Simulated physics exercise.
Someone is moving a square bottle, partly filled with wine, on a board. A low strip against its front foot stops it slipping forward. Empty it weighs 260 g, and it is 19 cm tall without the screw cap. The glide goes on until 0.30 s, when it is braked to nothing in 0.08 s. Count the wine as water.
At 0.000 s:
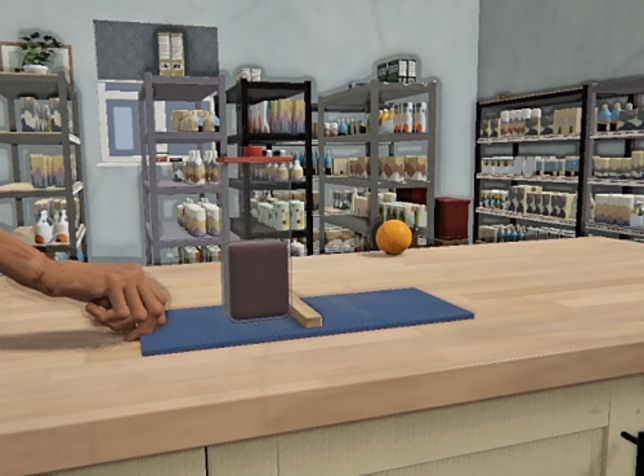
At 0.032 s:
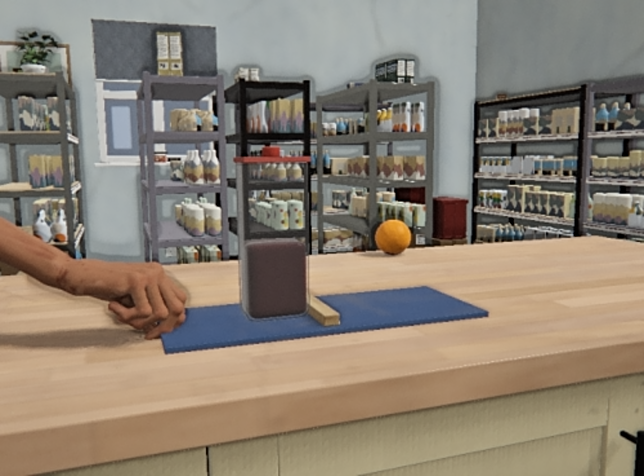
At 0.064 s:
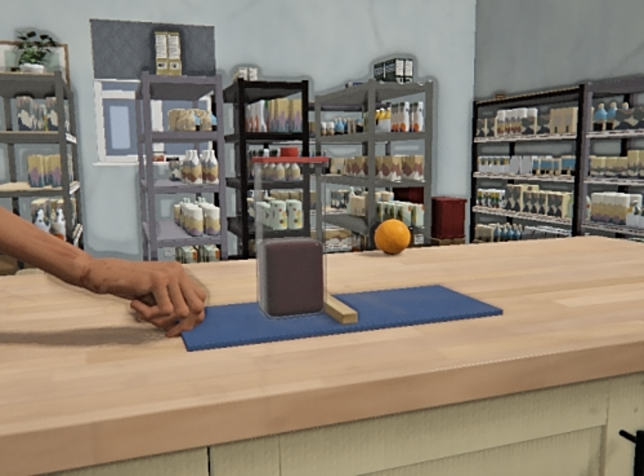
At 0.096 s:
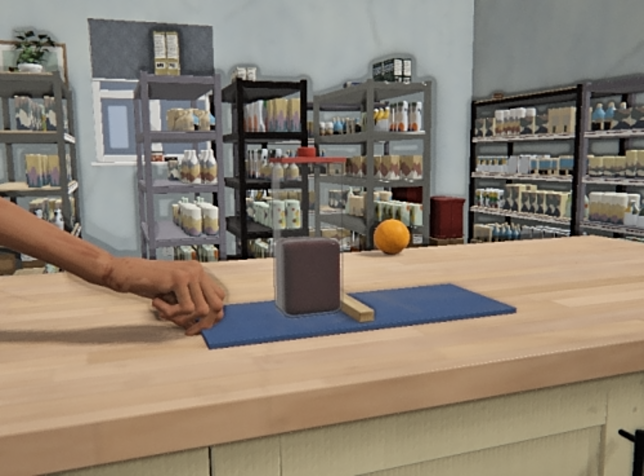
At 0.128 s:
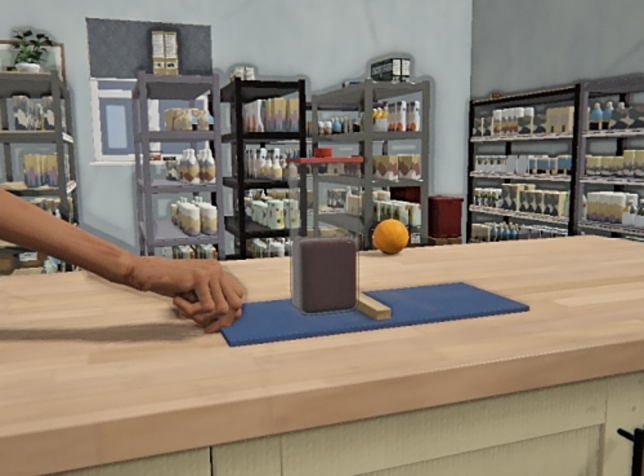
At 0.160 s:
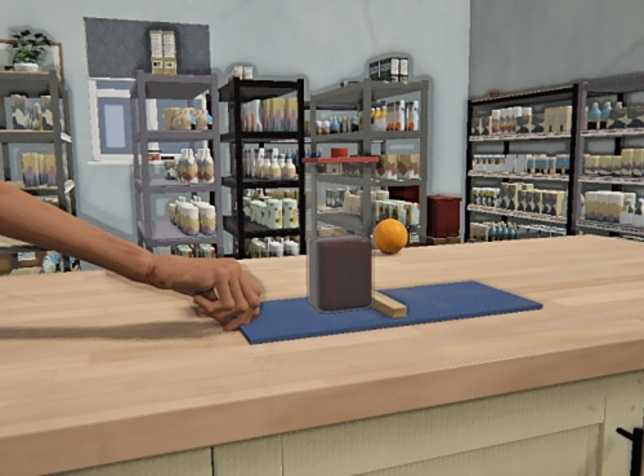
The clip shows a hand gripping the edge of a blue mat on a wooden counter and sliding it steadily to the right, carrying a square bottle of dark liquid and a small wooden block past an orange.
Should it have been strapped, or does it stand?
The square bottle stays up.
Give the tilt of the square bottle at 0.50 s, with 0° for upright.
It is at some 8°.
By 0.38 s the board moves at 0.00 m/s; the square bottle leans 5°.
By 0.50 s the square bottle leans 8°.
By 0.66 s the square bottle stands where it began.
By 0.88 s the square bottle stands where it began.
At rest the square bottle stands where it began.
